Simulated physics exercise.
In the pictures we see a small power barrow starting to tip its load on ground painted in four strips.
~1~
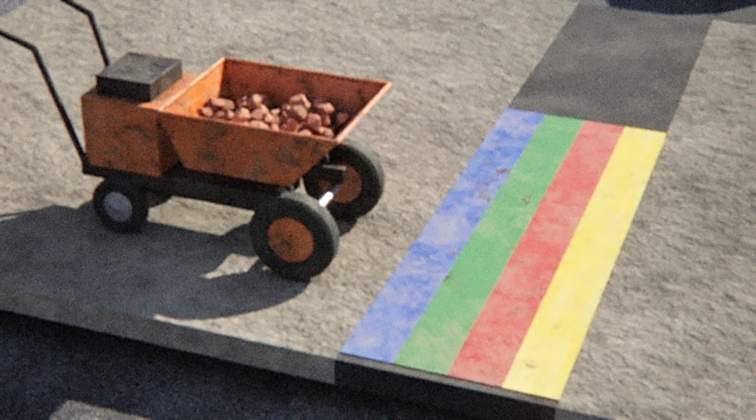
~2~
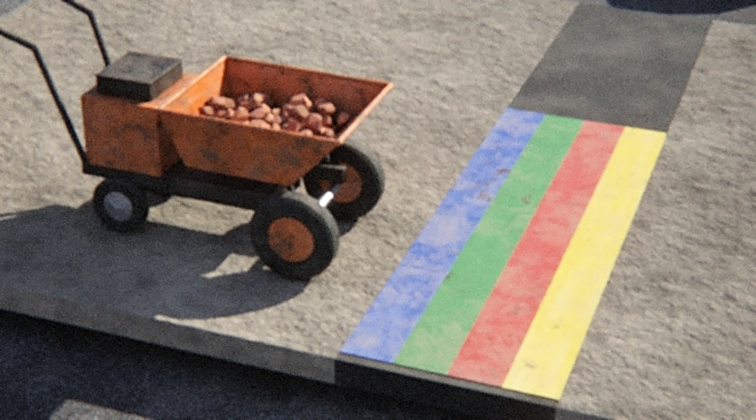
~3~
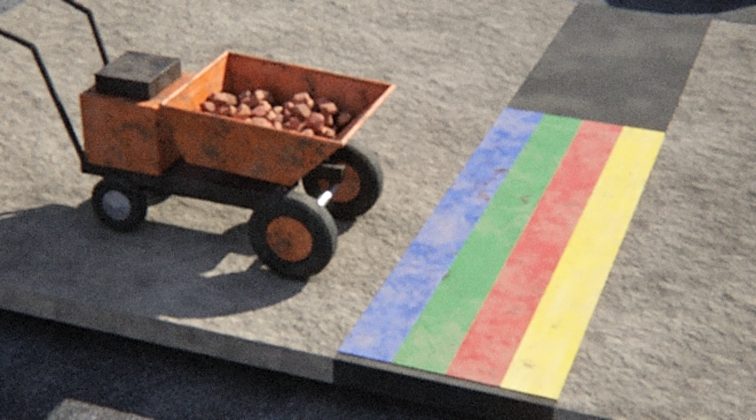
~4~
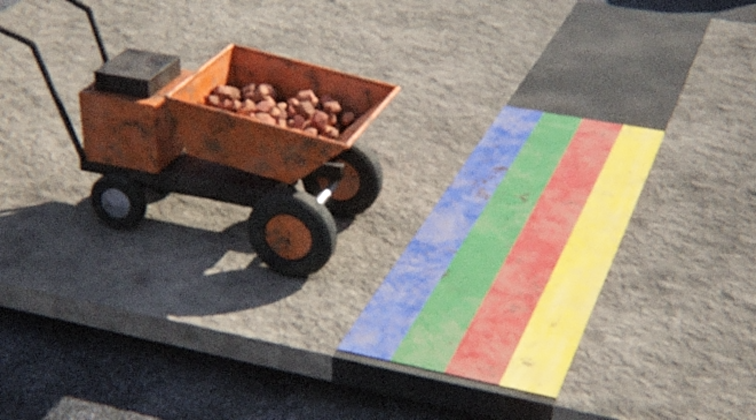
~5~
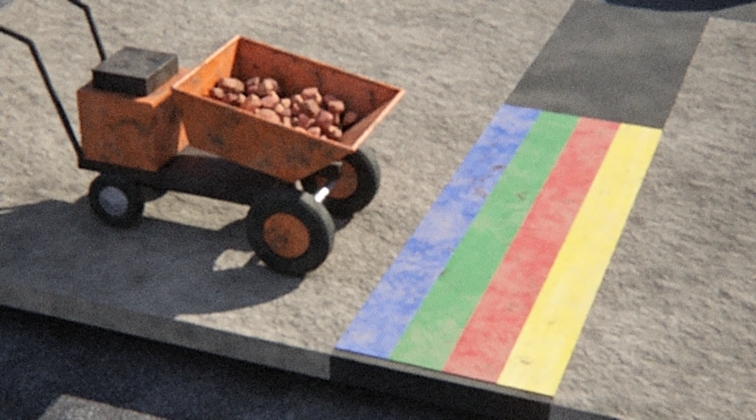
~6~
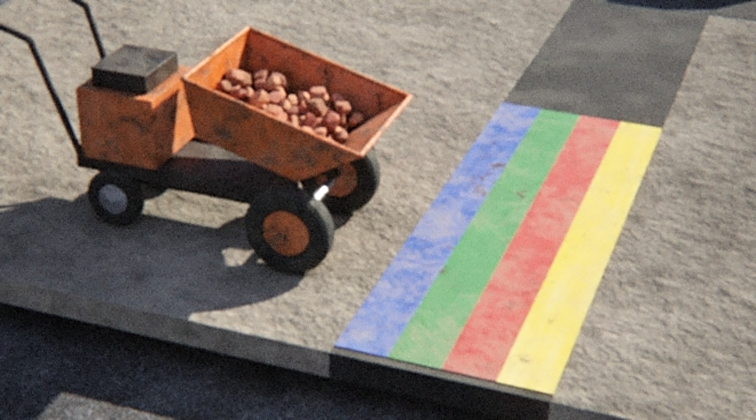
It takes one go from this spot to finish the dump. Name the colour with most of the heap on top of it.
Green.
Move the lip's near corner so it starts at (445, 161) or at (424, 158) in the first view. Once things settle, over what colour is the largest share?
The strip in yellow, then that yellow strip.
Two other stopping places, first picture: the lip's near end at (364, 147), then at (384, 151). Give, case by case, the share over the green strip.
First spot: About 40 percent; second spot: About 10 percent.
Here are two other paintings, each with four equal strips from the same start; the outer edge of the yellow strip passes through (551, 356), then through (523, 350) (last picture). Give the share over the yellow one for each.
About 10 % and 10 %.
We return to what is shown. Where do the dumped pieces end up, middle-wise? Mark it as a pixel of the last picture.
The centre comes to rest near (471, 264).
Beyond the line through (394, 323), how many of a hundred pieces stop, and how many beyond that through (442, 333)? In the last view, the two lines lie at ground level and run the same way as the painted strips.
That's 70 per cent for the first and 30 per cent for the second.
Soon after the last picture, skip tipped steeply; all in the skip.
A little later, skip tipped right over; about two thirds in the skip; a small part over the blue strip; about a quarter over the green strip; a stray few over the red strip.
Later still, skip tipped right over; about a third in the skip; a small part over the blue strip; about a third over the green strip; about a quarter over the red strip; a stray few over the yellow strip; a stray few off the paint.
At rest, skip tipped right over; about a quarter in the skip; a small part over the blue strip; about a third over the green strip; about a quarter over the red strip; a stray few over the yellow strip; a stray few off the paint.
